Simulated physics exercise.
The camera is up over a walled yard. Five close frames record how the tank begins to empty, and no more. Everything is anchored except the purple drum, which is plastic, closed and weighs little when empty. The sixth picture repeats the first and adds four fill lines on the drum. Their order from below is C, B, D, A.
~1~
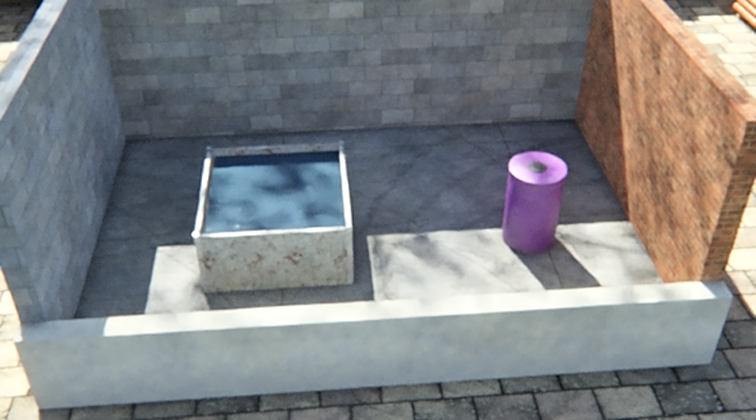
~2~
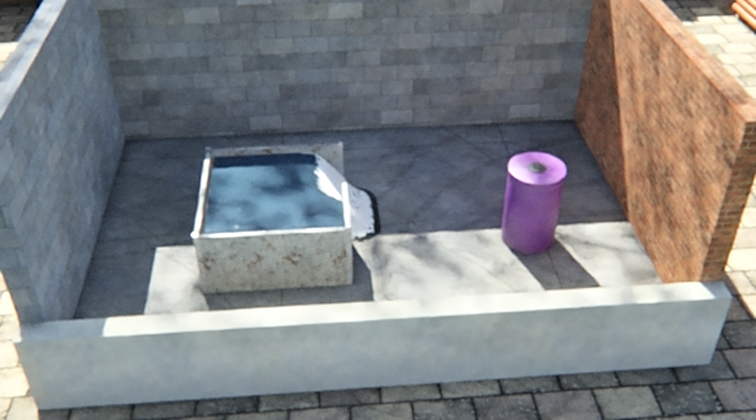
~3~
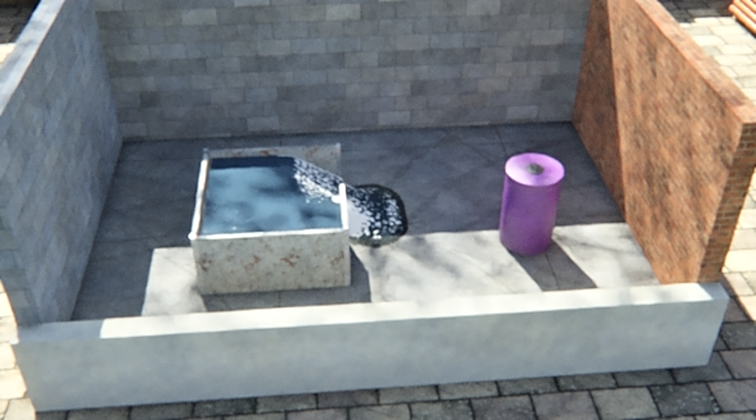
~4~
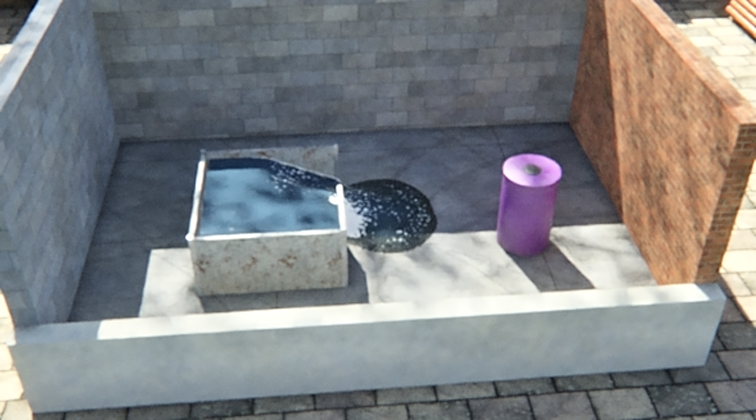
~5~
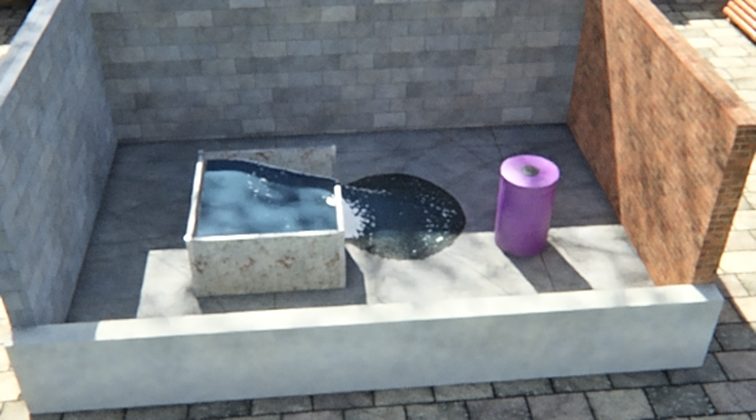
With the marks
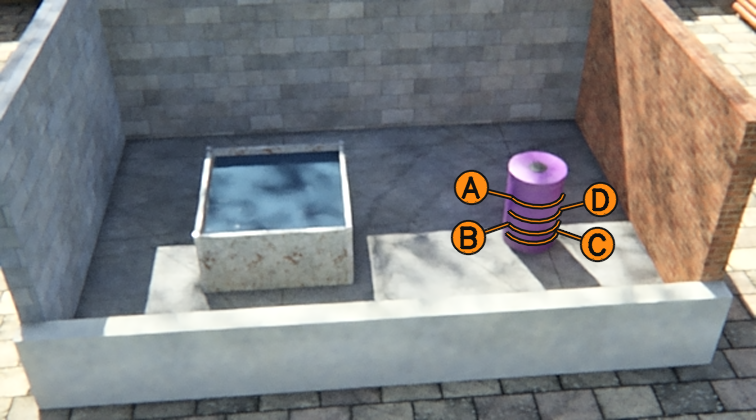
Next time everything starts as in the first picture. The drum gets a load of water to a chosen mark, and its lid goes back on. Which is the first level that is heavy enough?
It is B.
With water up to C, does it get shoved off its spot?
Yes, that goes wrong.
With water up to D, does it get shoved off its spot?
No, not at all.
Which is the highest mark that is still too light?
C.
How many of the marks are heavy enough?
Three of the four.
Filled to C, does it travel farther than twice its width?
No.
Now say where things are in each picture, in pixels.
Lid of the purple drum at (538, 167); tank full, its middle at (275, 192).
Water covers 1 % of the ground and is seen nearest the drum at (370, 221).
Water covers 3 % of the ground and is seen nearest the drum at (400, 220).
Water covers 5 % of the ground and is seen nearest the drum at (430, 219).
Lid of the purple drum at (530, 171); water covers 8 % of the ground and is seen nearest the drum at (455, 221).
On the marked copy, A at (541, 206); B at (538, 233); C at (536, 243); D at (539, 221); from the bottom up C, B, D, A.
With A, it does not move.
With B, it does not move.
With C, it is pushed about half its own width away.
With D, it does not move.
